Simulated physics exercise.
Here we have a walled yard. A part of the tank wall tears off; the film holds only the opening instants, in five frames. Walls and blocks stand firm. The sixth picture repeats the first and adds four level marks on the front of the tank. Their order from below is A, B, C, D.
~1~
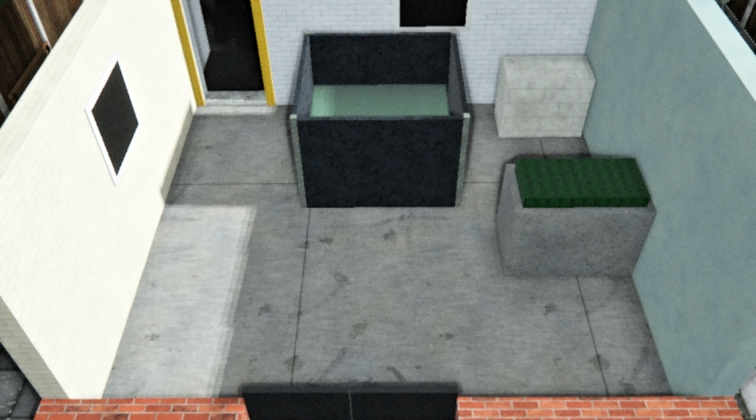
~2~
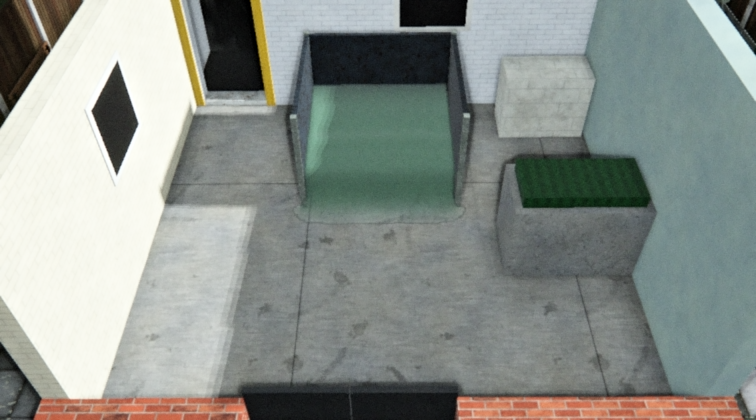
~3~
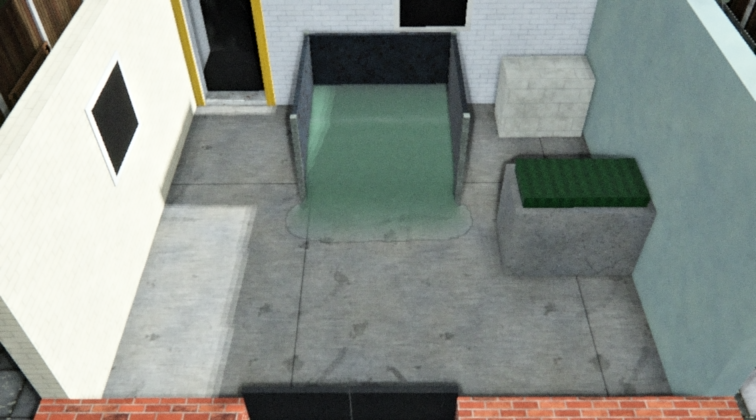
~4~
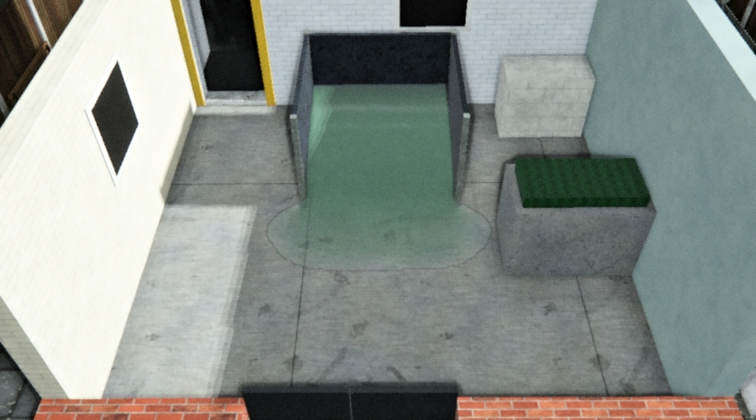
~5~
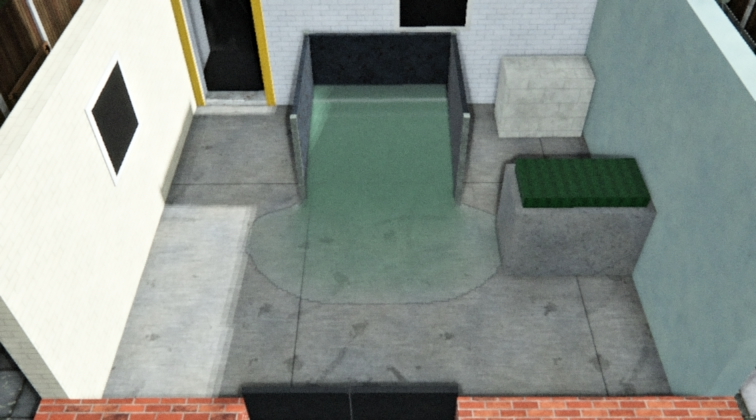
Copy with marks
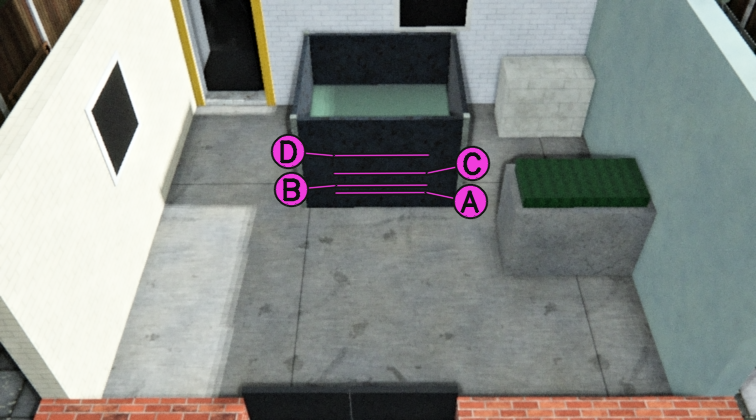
A walled concrete yard is seen from high above, looking down toward a white brick back wall. A dark tank of green water stands at the back centre, with a yellow-framed door to its left, a pale block and a grass-topped grey planter to its right, and a dark gate in front. The tank's front panel disappears and water spreads forward in a widening rounded sheet, while the camera stays still.
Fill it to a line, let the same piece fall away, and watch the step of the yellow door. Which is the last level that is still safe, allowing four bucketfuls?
Level B just does it.
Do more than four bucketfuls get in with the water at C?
Yes, it does.
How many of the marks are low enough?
Two of the four.
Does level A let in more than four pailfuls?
No, not at all.
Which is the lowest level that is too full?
Level C.
In magenta, A at (381, 192); B at (381, 185); C at (380, 173); D at (380, 155); from the bottom up A, B, C, D.
If A is chosen, nothing gets over.
If B is chosen, a splash gets over, under a bucket.
If C is chosen, about 10 bucketfuls get in.
If D is chosen, dozens of bucketfuls pour in.
